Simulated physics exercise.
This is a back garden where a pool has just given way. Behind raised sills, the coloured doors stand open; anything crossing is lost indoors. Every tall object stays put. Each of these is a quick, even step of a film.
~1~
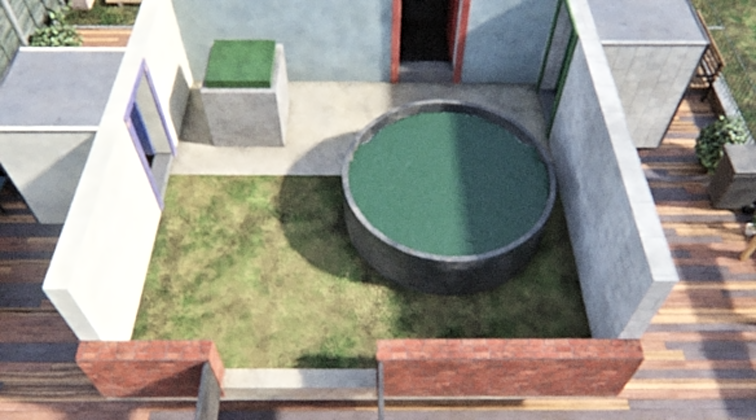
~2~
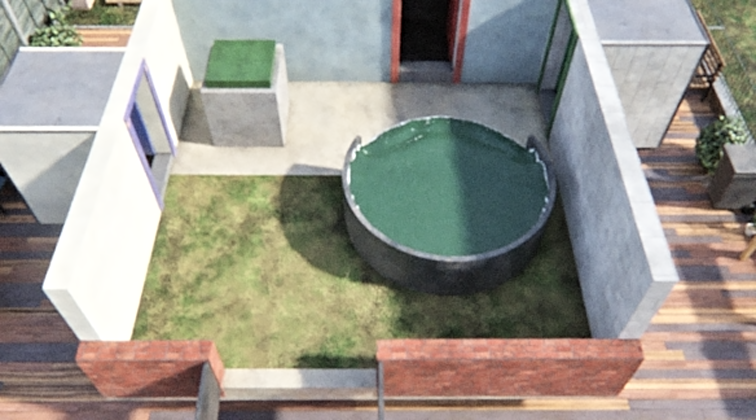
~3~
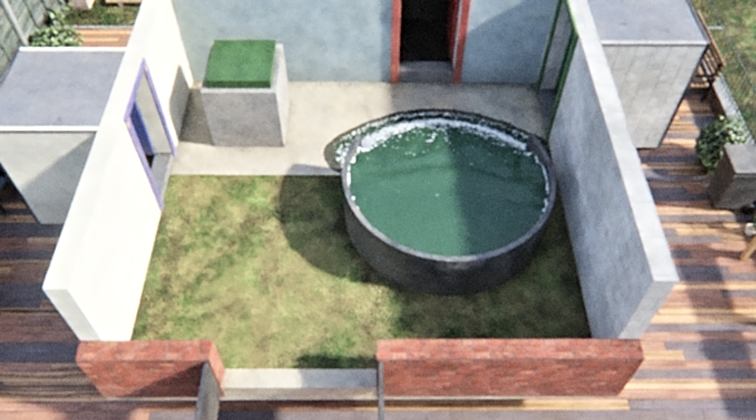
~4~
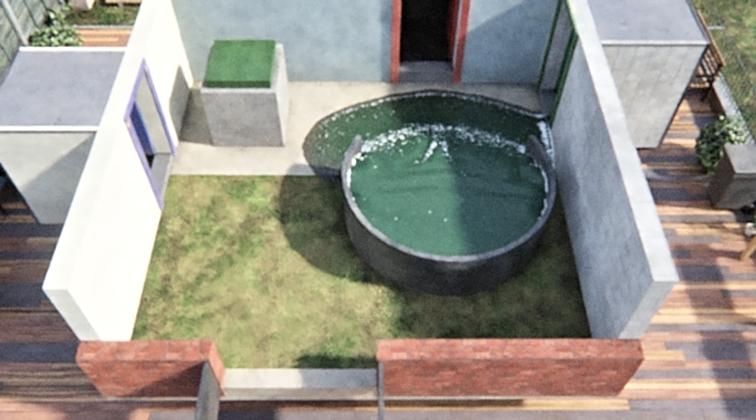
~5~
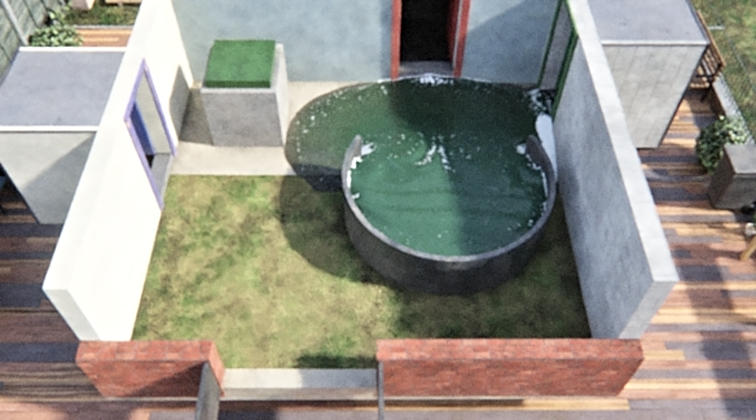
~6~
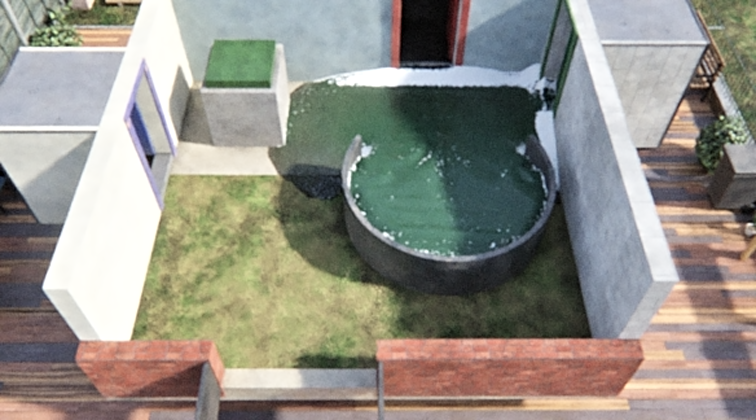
In a walled back garden, green water pours from the round tank's far side across the paving.
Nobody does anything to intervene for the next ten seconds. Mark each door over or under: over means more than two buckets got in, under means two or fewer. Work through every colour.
Blue door - under, red door - over, green door - over.
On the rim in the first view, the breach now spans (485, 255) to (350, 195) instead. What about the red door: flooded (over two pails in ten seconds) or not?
The red one stays within it.
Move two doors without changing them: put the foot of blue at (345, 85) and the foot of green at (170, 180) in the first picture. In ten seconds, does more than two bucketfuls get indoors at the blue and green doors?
Result - the blue door exceeds the limit while the green door stays within limits.
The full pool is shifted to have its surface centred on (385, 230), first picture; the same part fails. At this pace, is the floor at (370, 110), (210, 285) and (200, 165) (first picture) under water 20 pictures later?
First one gets inundated, next one gets inundated, last one gets inundated.
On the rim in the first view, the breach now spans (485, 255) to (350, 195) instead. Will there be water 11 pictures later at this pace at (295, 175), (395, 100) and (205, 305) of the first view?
In the order given: Untouched, untouched and swamped.
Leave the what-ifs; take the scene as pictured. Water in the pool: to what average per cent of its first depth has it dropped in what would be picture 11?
Roughly 54 per cent.
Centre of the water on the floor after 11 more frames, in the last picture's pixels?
I'd put my finger on (421, 151).
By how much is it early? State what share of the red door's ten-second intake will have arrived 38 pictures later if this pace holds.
Share by then: 100 in a hundred.
A moment on, water covers 35 % of the floor; the blue door not reached, the red door over two buckets in, the green door over two buckets in.
Next, water covers 45 % of the floor; the blue door wet at the sill, nothing in, the red door far over two buckets in, the green door far over two buckets in.
Then, water covers 70 % of the floor; the blue door wet at the sill, nothing in, the red door far over two buckets in, the green door far over two buckets in.
Later, water covers 100 % of the floor; the blue door wet at the sill, nothing in, the red door far over two buckets in, the green door far over two buckets in.
In the end, water covers 100 % of the floor; the blue door wet at the sill, nothing in, the red door far over two buckets in, the green door far over two buckets in.
